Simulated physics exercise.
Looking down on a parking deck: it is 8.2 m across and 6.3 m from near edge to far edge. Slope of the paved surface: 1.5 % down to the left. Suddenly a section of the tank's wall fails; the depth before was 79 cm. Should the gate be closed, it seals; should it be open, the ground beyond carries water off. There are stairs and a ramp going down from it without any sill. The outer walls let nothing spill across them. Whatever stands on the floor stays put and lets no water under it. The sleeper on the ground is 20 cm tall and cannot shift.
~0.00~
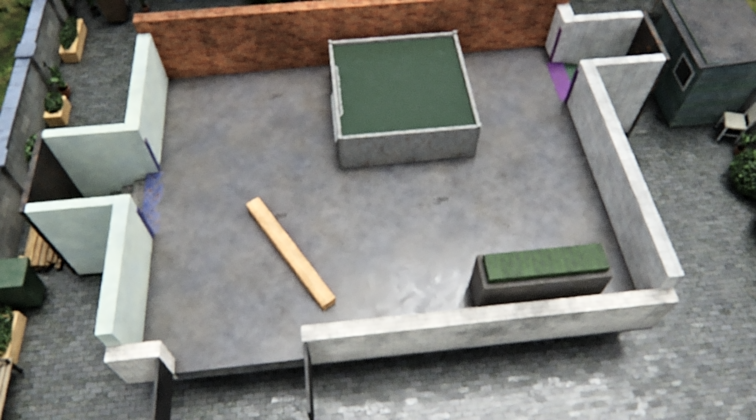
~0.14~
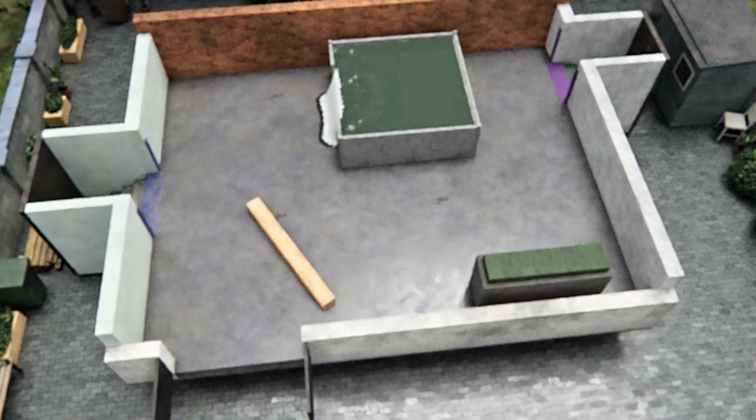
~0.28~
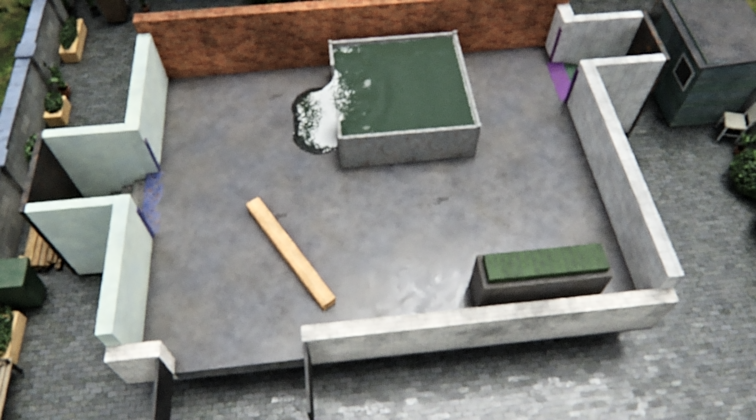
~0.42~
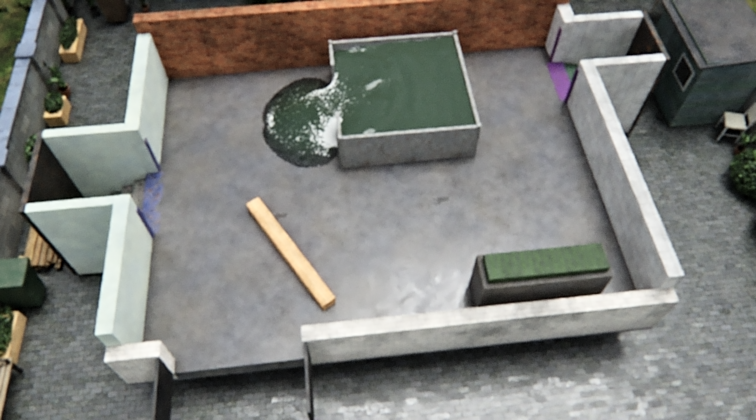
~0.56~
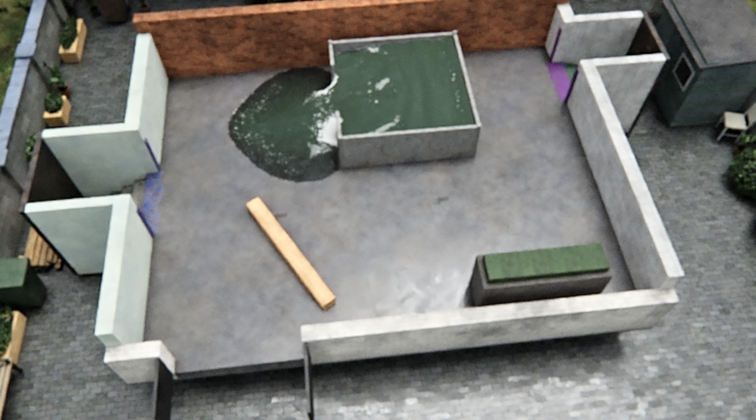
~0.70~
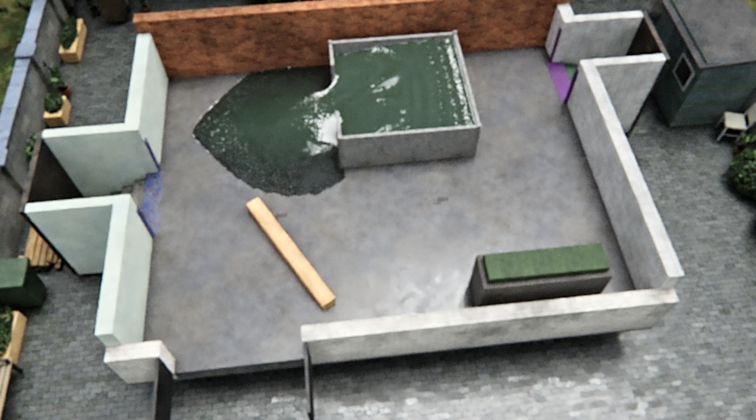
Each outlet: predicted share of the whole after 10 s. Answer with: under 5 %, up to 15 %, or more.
The gateway takes more than 15 %; the stairwell (marked blue) takes above 15 %; the down ramp (marked purple) takes less than 5 %.
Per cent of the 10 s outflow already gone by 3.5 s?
Share gone by then: Approx. 20 %.
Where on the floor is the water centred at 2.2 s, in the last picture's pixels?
Roughly (332, 119) in the last picture.
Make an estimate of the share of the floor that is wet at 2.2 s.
Wet share: Near 30 percent.
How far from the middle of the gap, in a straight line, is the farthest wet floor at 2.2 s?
Roughly 5.0 m.
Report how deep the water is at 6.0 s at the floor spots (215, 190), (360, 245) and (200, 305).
14, 1, 8 cm.
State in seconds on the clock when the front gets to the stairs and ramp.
Stairs 1.2 s, ramp 8.0 s.
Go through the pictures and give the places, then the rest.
The first picture shows still water, 79 cm deep, in the tank at (401, 85).
In the second picture, the front is at (325, 95), 0.7 m from the gap at (338, 107); 0.3 m2 of floor is under water; 79 cm left at the back of the tank.
In the third picture, the front is at (300, 100), 1.0 m from the gap at (338, 109); 1.1 m2 of floor is under water; 79 cm left at the back of the tank.
In the fourth picture, the front is at (268, 111), 1.5 m from the gap at (338, 110); 2.5 m2 of floor is under water; 79 cm left at the back of the tank.
In the fifth picture, water pours out at (338, 110) and has run 2.2 m, to (233, 126); deepest outside 48 cm, 77 cm at the tank's back.
In the sixth picture, the front is at (197, 131), 2.9 m from the gap at (338, 109); 6.7 m2 of floor is under water; 69 cm left at the back of the tank.
After 1.4 s water covers 25 % of the floor and is deepest (56 cm) near (168, 85); gone so far, the gateway 0 %, the stairwell (marked blue) 0 %, the down ramp (marked purple) 0 %.
After 2.2 s water covers 30 % of the floor and is deepest (55 cm) near (202, 81); gone so far, the gateway 0 %, the stairwell (marked blue) 4 %, the down ramp (marked purple) 0 %.
After 3.5 s water covers 35 % of the floor and is deepest (32 cm) near (167, 97); gone so far, the gateway 0 %, the stairwell (marked blue) 10 %, the down ramp (marked purple) 0 %.
After 6.0 s water covers 45 % of the floor and is deepest (29 cm) near (141, 362); gone so far, the gateway 8 %, the stairwell (marked blue) 16 %, the down ramp (marked purple) 0 %.
After 10.0 s water covers 65 % of the floor and is deepest (18 cm) near (141, 362); gone so far, the gateway 21 %, the stairwell (marked blue) 22 %, the down ramp (marked purple) 0 %.
